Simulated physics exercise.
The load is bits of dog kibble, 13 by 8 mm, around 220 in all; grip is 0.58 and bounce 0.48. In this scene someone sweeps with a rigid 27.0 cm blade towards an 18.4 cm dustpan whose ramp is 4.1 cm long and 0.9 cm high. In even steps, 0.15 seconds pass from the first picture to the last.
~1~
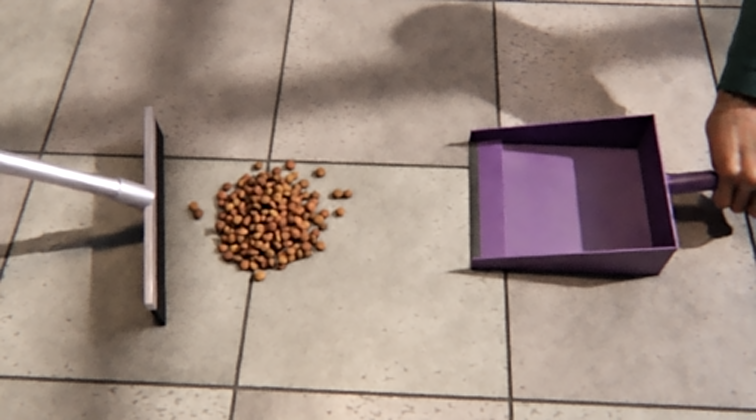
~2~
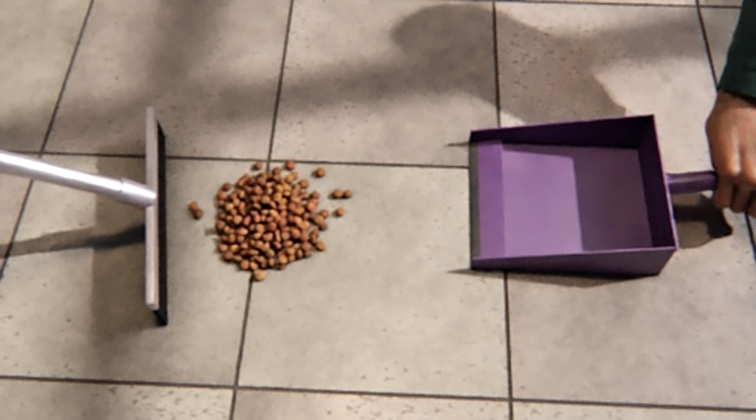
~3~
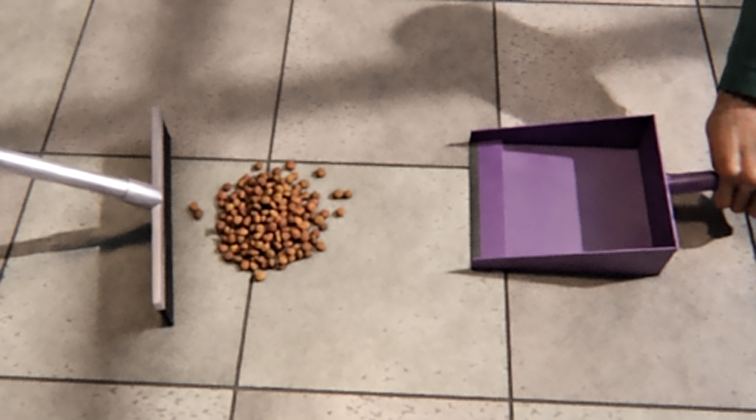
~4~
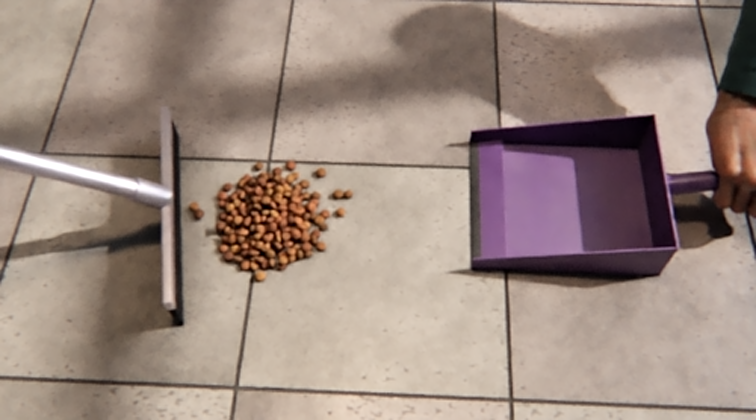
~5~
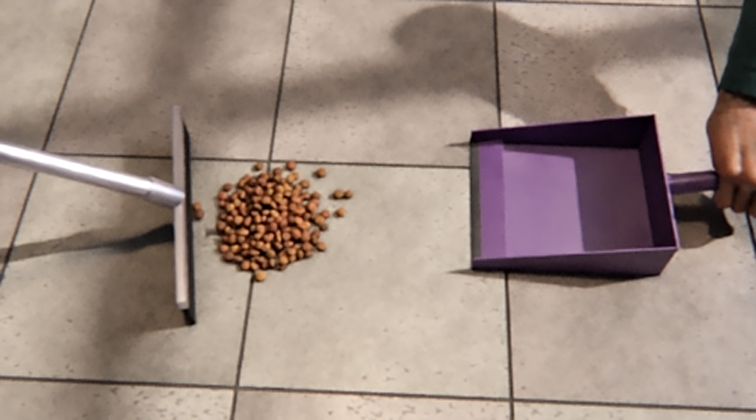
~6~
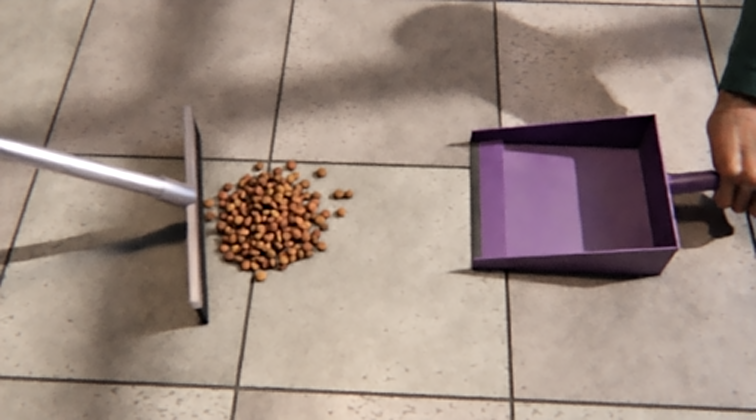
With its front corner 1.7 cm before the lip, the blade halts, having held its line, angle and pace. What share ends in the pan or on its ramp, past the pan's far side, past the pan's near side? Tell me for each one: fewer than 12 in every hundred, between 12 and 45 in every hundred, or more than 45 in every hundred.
Outcome: In the pan or on its ramp: A fair amount. Past the pan's far side: A small amount. Past the pan's near side: A small amount.
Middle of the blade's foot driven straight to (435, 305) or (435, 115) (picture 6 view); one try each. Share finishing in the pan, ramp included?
First try around 0 %, second try around 20 %.
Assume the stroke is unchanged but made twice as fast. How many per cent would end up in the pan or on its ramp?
I'd guess it lands at about 40 per cent.
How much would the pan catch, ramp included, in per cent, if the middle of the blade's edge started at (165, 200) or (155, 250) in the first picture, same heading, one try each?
Around 25 percent, then around 15 percent.
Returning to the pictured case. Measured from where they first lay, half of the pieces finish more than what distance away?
I'd say near 24 cm.
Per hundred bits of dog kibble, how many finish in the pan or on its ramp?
Result: Roughly 20 %.
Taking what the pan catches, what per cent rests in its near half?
About 70 per cent.
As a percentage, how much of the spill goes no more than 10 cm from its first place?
Close to 0 per cent of it.
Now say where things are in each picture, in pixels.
Blade from (151, 305) to (151, 115), moved 0.0 cm, 0 of the pieces shifted so far; middle of the pieces at (274, 213); pan at (574, 205), in the first frame.
Blade from (153, 304) to (152, 115), moved 0.2 cm, 0 of the pieces shifted so far; middle of the pieces at (274, 213), in the second frame.
Blade from (159, 304) to (158, 115), moved 0.9 cm, 0 of the pieces shifted so far; middle of the pieces at (274, 213), in the third frame.
Blade from (170, 304) to (167, 115), moved 2.0 cm, 0 of the pieces shifted so far; middle of the pieces at (275, 213), in the fourth frame.
Blade from (183, 304) to (178, 114), moved 3.4 cm, 0 of the pieces shifted so far; middle of the pieces at (275, 213), in the fifth frame.
Blade from (196, 303) to (190, 114), moved 4.8 cm, 2 of the pieces shifted so far; middle of the pieces at (275, 213); pan at (575, 205), in the sixth frame.
Then, 0.31 s after the last picture, middle of the blade 19 cm from the lip; 0 % over the lip, far side 0 %, near side 10 %.
Then, 0.52 s after the last picture, middle of the blade 10 cm from the lip; 0 % over the lip, far side 0 %, near side 10 %.
Then, 0.84 s after the last picture, middle of the blade 4 cm from the lip; 20 % over the lip, far side 0 %, near side 5 %.
In the end, pan 20 %, far side 0 %, near side 5 %, in front of the lip or behind the blade 70 %.
